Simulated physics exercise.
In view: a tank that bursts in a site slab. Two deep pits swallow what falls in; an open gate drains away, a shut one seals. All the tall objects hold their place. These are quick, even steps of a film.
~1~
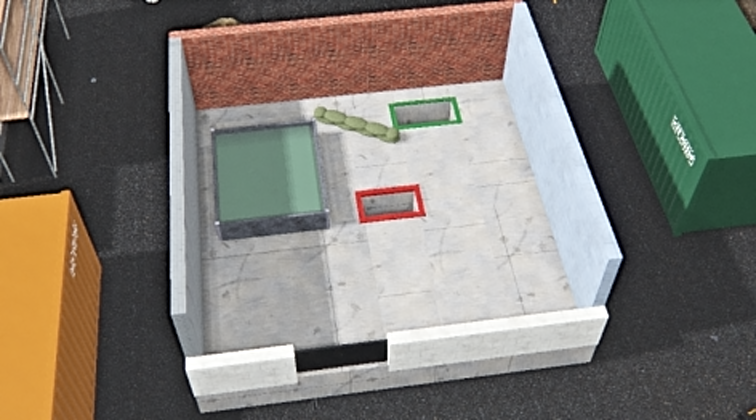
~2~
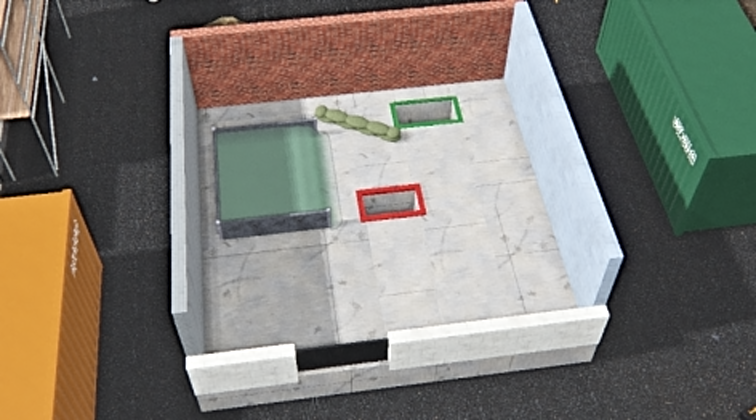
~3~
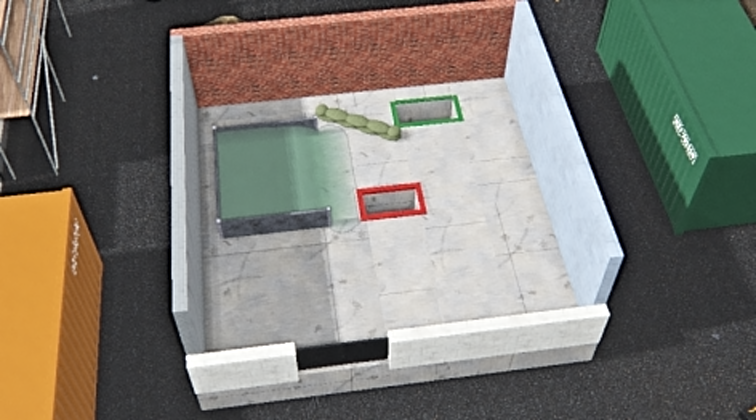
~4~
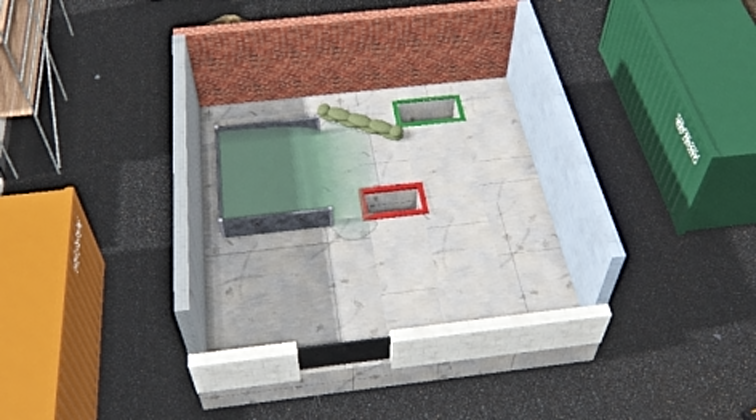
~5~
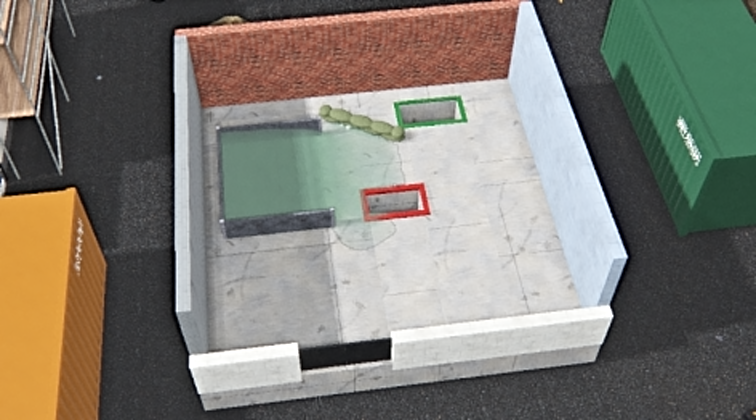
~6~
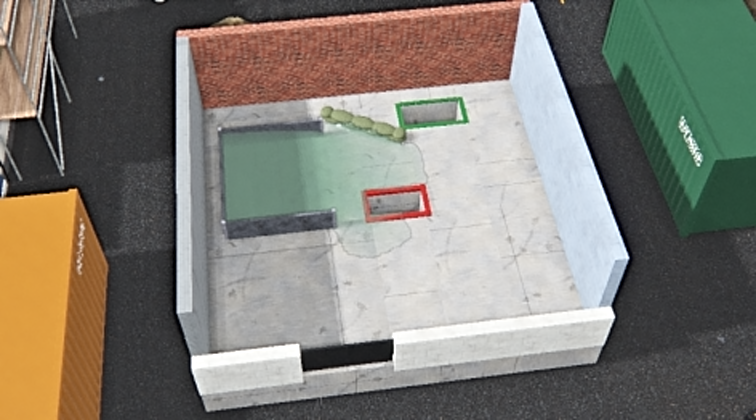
The video shows a walled concrete slab with a square tank of green water, two rectangular pits outlined in red and green, and sandbags; the tank's right side opens and water spreads rightward across the slab around the red-edged pit.
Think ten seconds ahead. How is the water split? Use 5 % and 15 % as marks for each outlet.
One by one: The gate takes not even 5 %; the red pit takes above 15 %; the green pit takes from 5 to 15 %.
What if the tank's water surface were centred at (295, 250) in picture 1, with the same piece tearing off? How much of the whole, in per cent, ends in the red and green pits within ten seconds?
Parts in a hundred: Red 12, green 14.
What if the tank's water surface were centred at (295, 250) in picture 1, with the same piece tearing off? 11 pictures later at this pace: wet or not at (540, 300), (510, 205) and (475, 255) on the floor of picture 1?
In turn: Flooded, awash, wet.
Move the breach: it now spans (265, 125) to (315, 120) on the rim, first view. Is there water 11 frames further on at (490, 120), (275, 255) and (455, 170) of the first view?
As listed: Free of water, clear, no water.
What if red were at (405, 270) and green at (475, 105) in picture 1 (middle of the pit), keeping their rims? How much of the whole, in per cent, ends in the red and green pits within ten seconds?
In per cent: Red 4, green 14.
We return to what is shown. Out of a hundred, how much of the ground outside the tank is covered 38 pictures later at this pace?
Some 65 per cent.
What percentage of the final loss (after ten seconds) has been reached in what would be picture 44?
Near 80 in a hundred.
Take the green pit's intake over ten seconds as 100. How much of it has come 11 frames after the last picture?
I make it 0 per cent.
A moment on, water covers 20 % of the floor; the gate 0 %, the red pit 6 %, the green pit 0 %.
Next, water covers 35 % of the floor; the gate 0 %, the red pit 11 %, the green pit 0 %.
Then, water covers 60 % of the floor; the gate 0 %, the red pit 17 %, the green pit 0 %.
Later, water covers 65 % of the floor; the gate 0 %, the red pit 22 %, the green pit 2 %.
In the end, water covers 90 % of the floor; the gate 0 %, the red pit 23 %, the green pit 7 %.
